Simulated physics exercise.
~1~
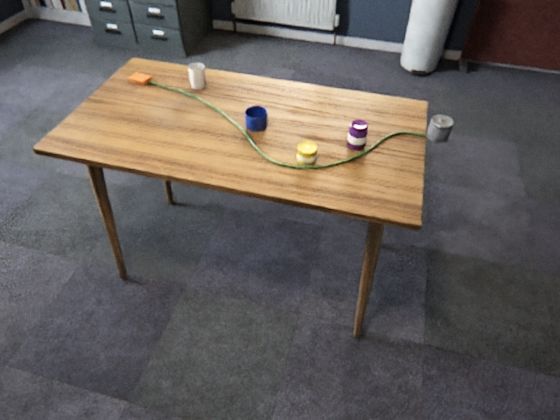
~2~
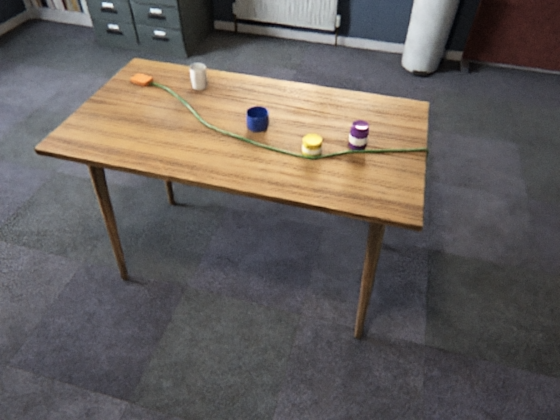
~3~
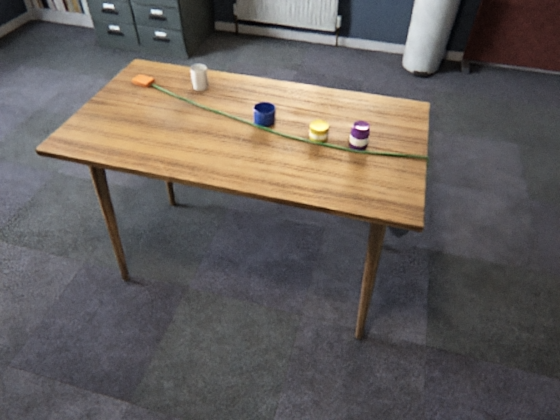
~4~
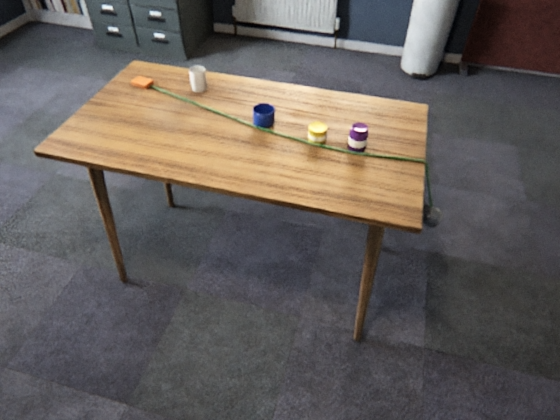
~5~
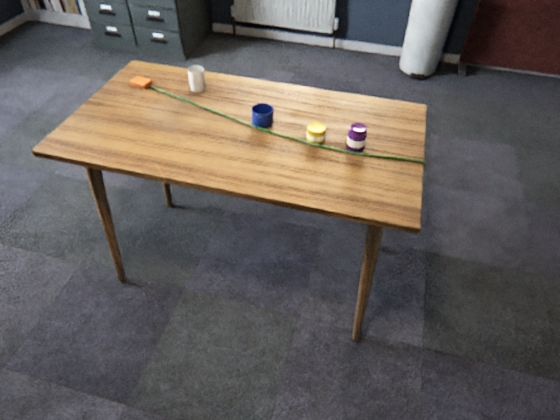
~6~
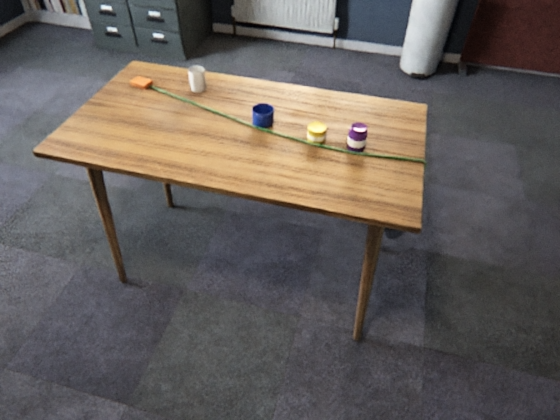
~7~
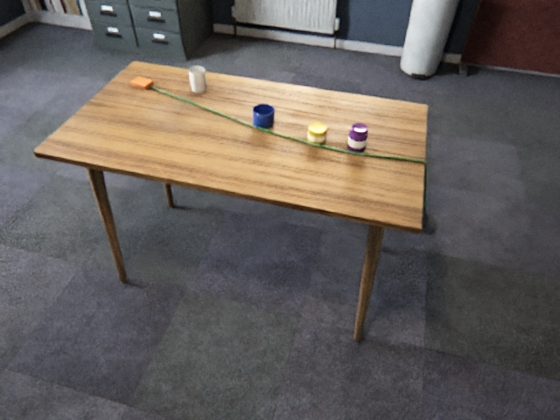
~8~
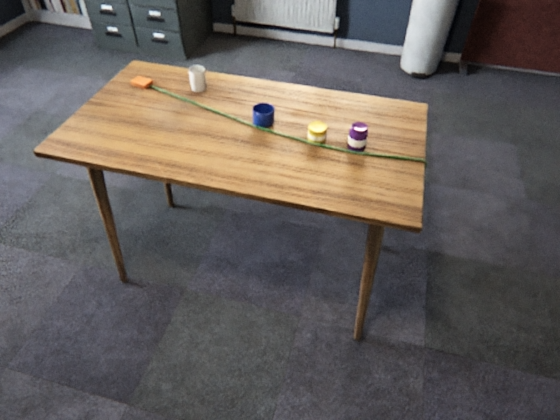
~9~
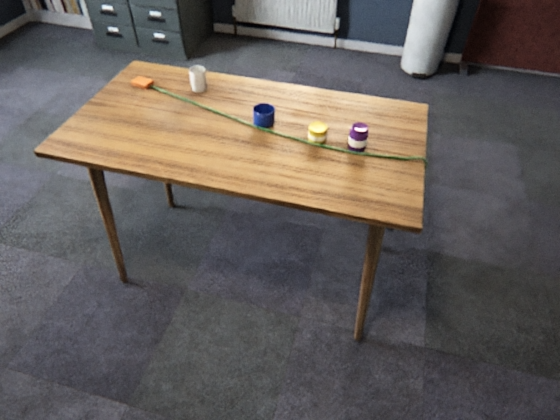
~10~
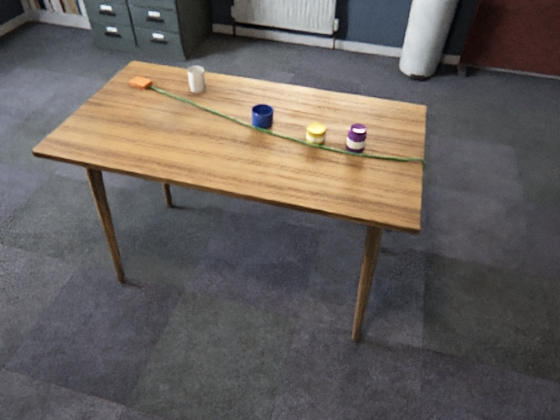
At first, a thin green cable winds across a wooden table from an orange block at the far left to a grey cylinder just past the right edge, with a white cup, blue cup, yellow tin and purple jar standing nearby. The grey object drops out of sight, and the cable draws straighter, nudging the yellow tin and blue cup slightly away from the near side. The grey object then swings below the right edge, slipping in and out of view. Finally, the cable lies nearly straight over the edge, while the orange block, cups, tin and jar remain on the table.
